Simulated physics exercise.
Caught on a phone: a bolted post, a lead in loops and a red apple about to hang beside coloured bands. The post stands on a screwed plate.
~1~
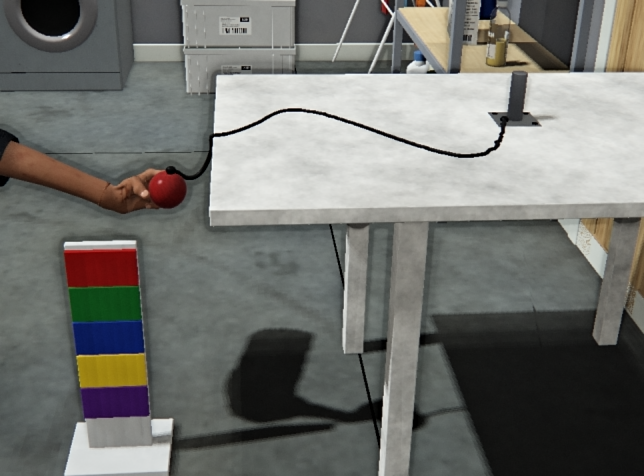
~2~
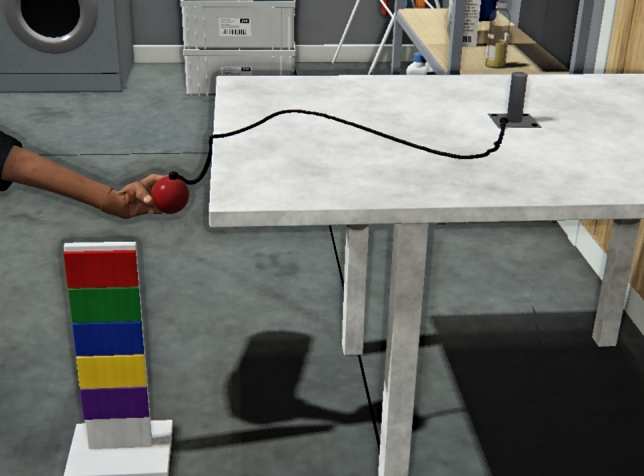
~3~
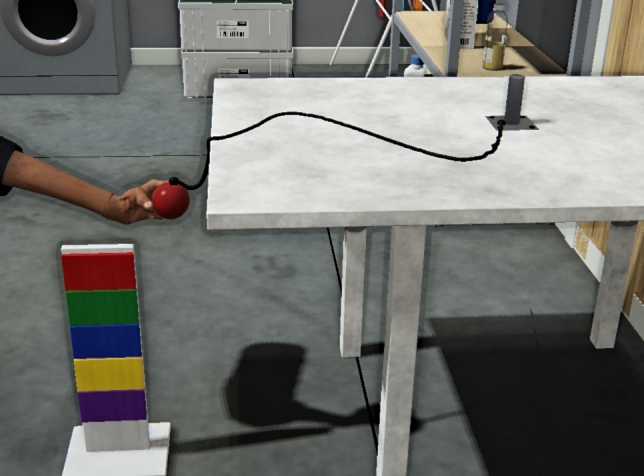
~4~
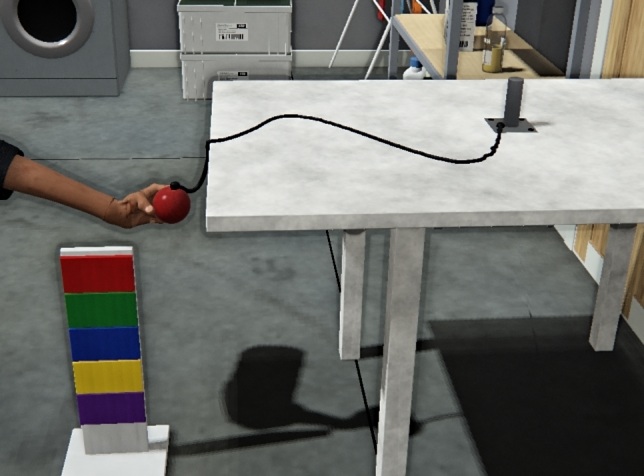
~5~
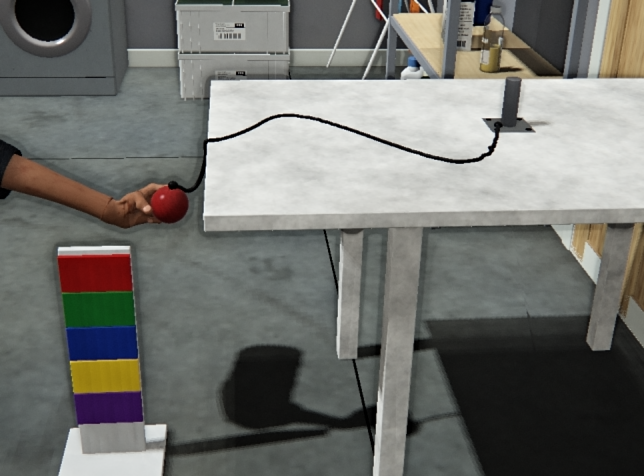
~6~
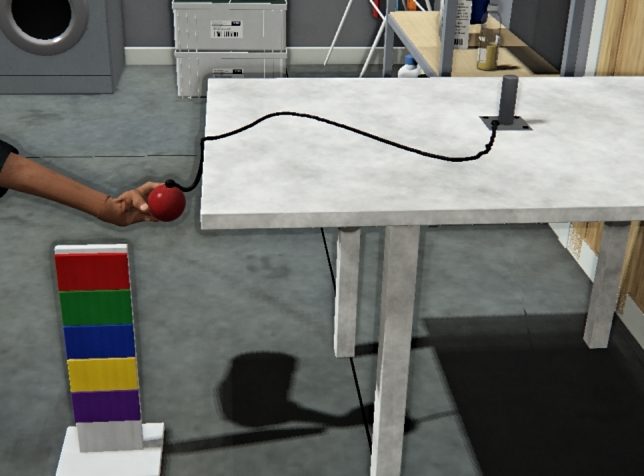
We see a hand holding a red ball-shaped object tied to a dark cord that curves across a pale table to a small post, beside a stand of coloured bands; the hand stays almost still as the view shifts slightly.
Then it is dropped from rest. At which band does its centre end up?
Its middle rests at the yellow band.
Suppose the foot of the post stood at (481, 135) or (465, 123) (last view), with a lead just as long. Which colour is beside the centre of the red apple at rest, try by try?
Taking them in turn: Purple; purple.
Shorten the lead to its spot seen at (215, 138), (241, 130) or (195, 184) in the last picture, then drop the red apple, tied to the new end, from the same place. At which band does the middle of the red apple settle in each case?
One after the other, green; red; blue.
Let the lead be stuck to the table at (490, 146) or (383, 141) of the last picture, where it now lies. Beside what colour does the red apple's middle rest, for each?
One after the other, blue; green.
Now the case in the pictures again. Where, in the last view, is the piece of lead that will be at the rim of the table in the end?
At (317, 118), roughly.
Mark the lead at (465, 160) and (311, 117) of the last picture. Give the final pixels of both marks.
They go to (381, 131) and to (204, 160).
Soon after, apple near (181, 336); level with blue.
After that, apple near (229, 367); level with yellow.
And then, apple near (205, 370); level with yellow.
In the end, apple near (214, 370); level with yellow. The yellow one.
